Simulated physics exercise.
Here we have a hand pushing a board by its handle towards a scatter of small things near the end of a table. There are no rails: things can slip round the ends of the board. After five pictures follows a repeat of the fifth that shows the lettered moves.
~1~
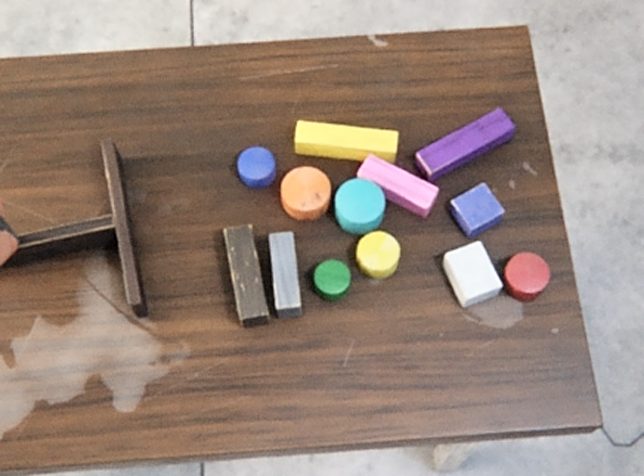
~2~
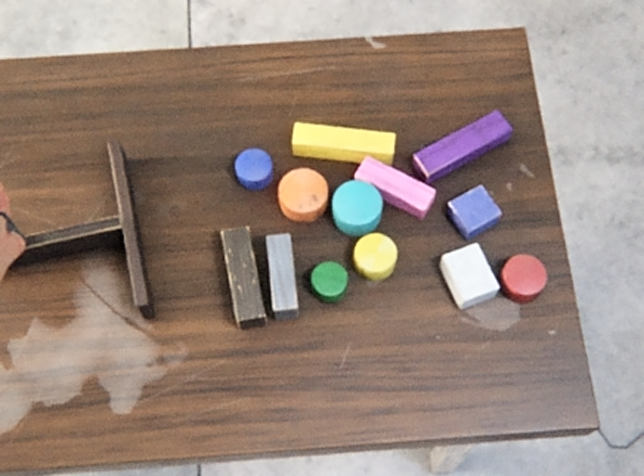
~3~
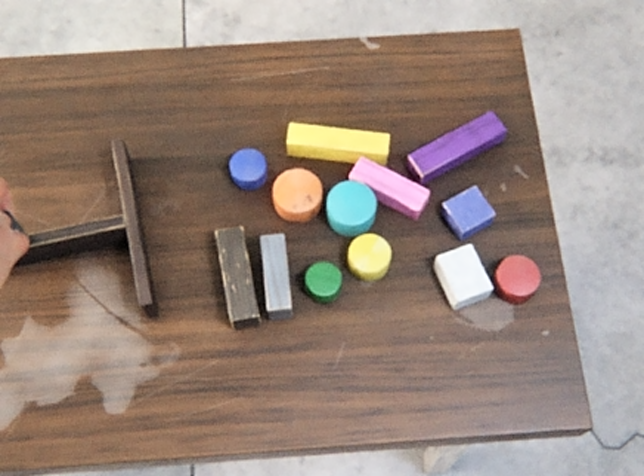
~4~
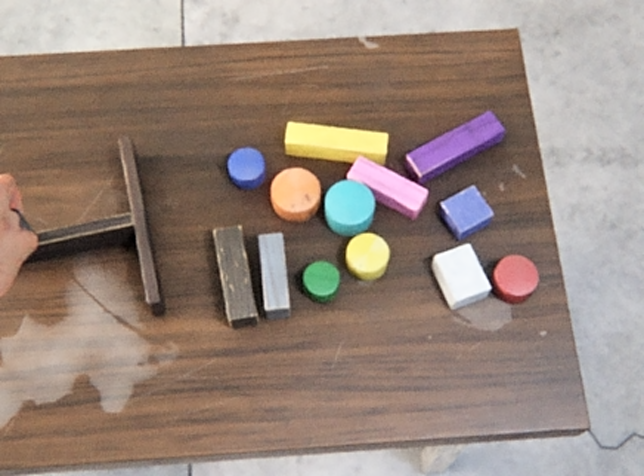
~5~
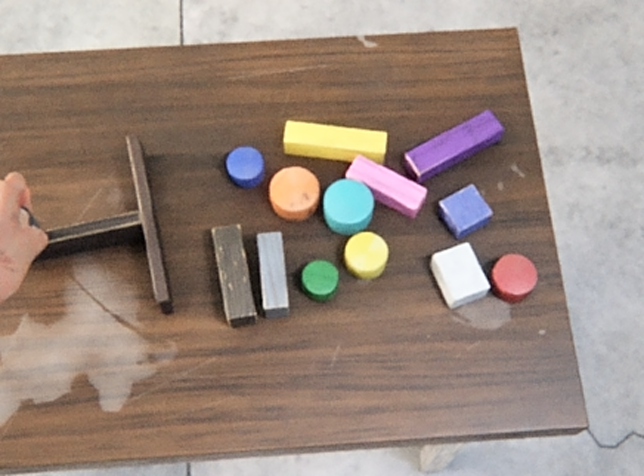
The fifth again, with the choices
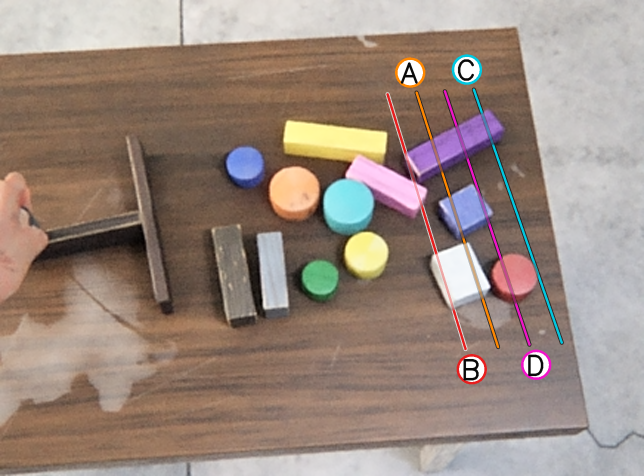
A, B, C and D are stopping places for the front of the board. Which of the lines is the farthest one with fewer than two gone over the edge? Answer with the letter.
The farthest such stop is B.
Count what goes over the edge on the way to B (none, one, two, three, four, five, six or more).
By then, one.
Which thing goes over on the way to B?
The red tin goes over.
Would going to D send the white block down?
Yes.
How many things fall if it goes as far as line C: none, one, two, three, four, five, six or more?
By then, six or more.
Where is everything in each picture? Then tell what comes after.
In the first frame, pink stick (398, 186); turquoise tin (360, 207); purple stick (464, 145).
In the second frame, board (127, 219); grey stick (282, 277).
In the third frame, board (131, 218); black bar (238, 278).
In the fourth frame, board (139, 217); green tin (322, 282).
In the fifth frame, board (147, 215); yellow bar (335, 143); orange tin (294, 194); yellow tin (366, 257).
On the marked copy, A at (455, 213); B at (424, 215); C at (515, 209); D at (485, 211).
Taking B. A third of the way, board (248, 209); green tin (341, 278); blue tin (262, 165).
Two thirds of the way, board (348, 203); red tin (521, 278); purple stick (465, 136).
When it is over, board (424, 198); red tin over the edge; white block (553, 269); one fallen.
As for the rest, A drops three; C drops nine; D drops five.
